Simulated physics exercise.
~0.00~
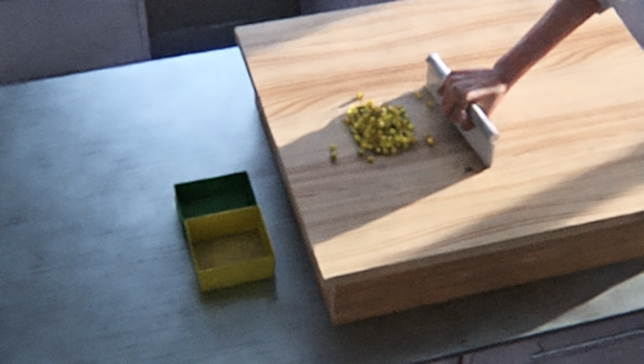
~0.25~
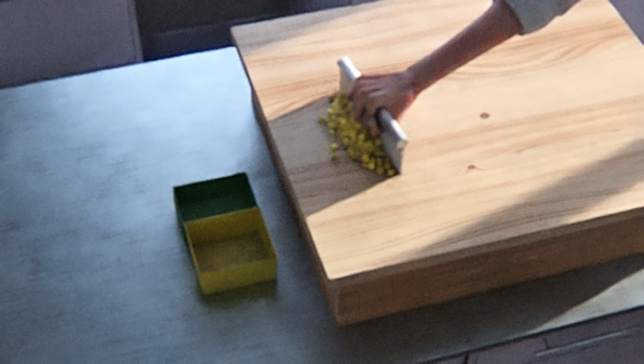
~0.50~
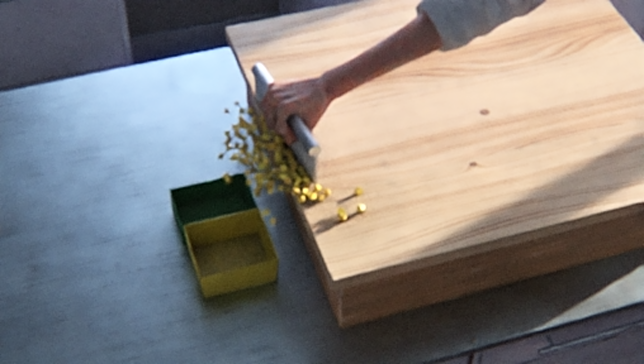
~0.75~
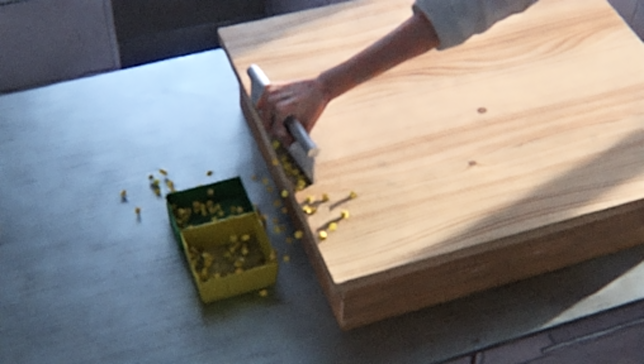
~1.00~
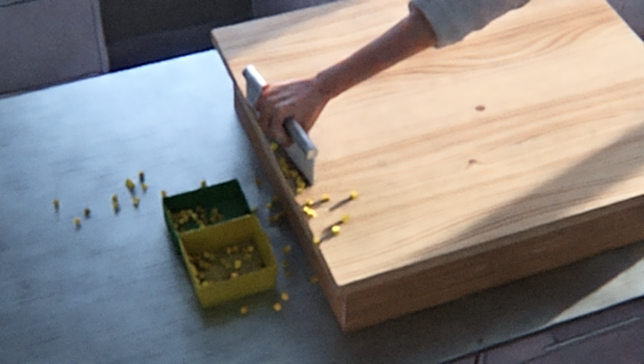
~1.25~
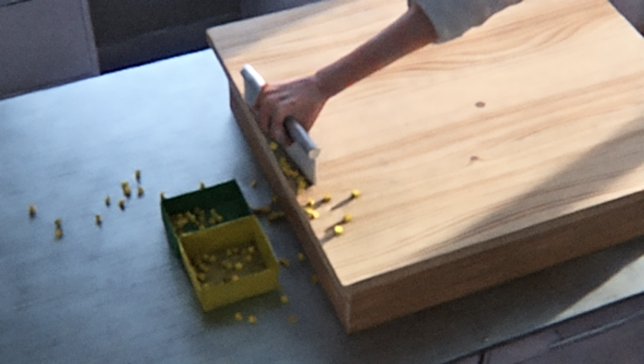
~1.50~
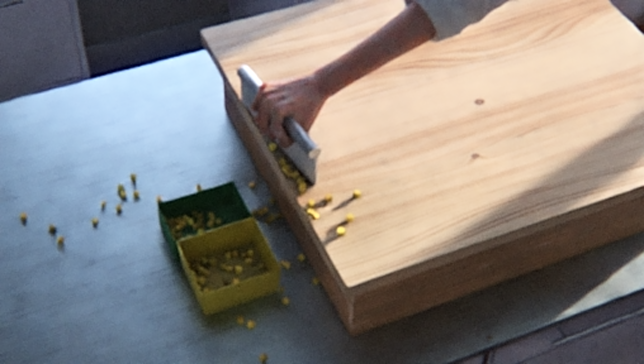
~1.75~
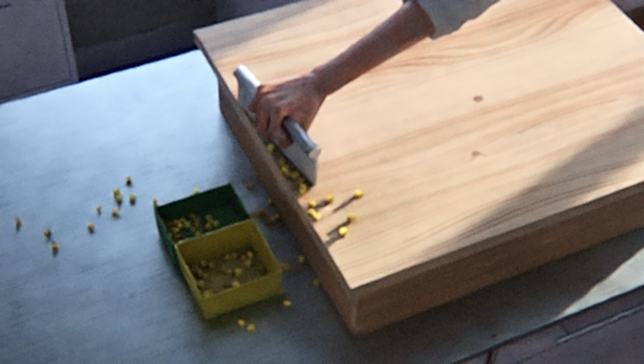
Hand pushing small yellow cubes left off a wooden board with a scraper, some landing in green and yellow tins, others scattering around.
